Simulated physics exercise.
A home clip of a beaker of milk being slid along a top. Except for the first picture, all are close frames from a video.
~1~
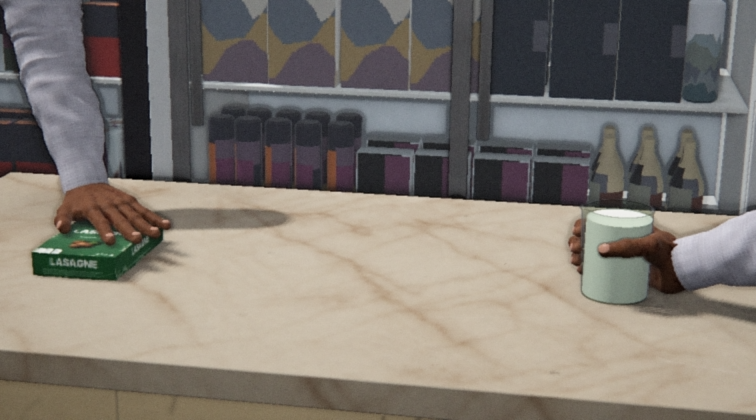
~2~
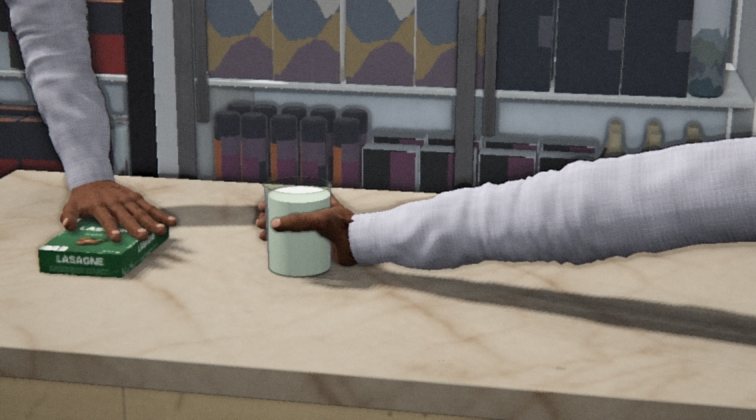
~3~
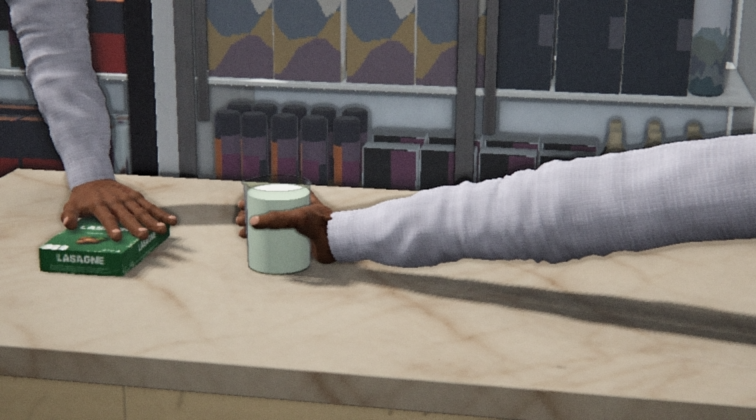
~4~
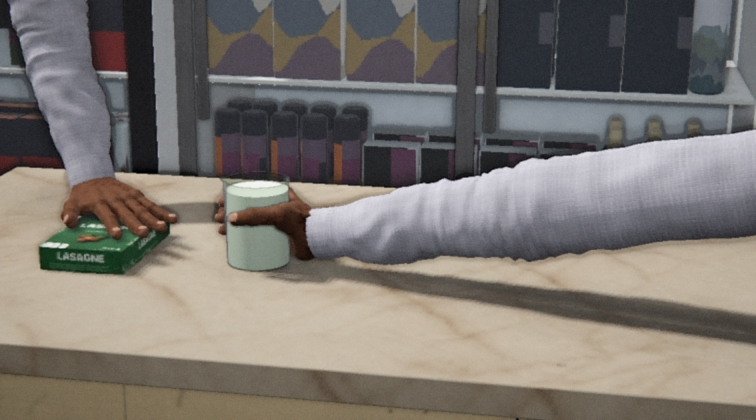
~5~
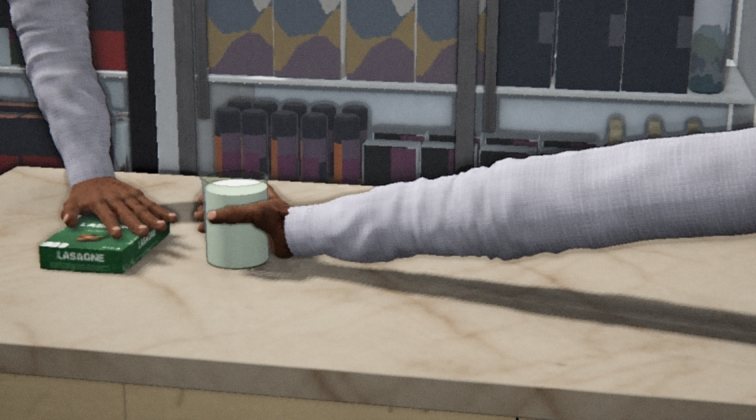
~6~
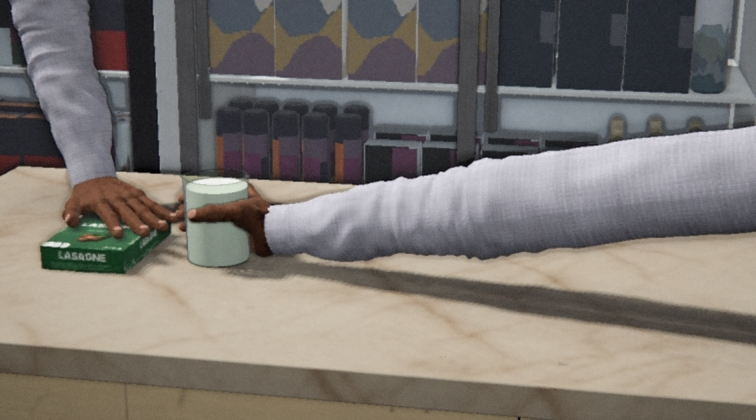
A hand sliding a nearly full beaker of milk leftward along a marble-patterned top while another hand rests on a green lasagne packet.
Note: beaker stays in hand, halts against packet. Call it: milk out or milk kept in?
Out.
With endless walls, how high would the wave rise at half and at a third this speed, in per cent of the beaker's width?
Peak rise: 15 percent, then 10 percent.
Shortly, the beaker meets the packet.
Then, the milk surges up the wall; it has lost some.
At the finish, the beaker stands at the packet; it has lost some.
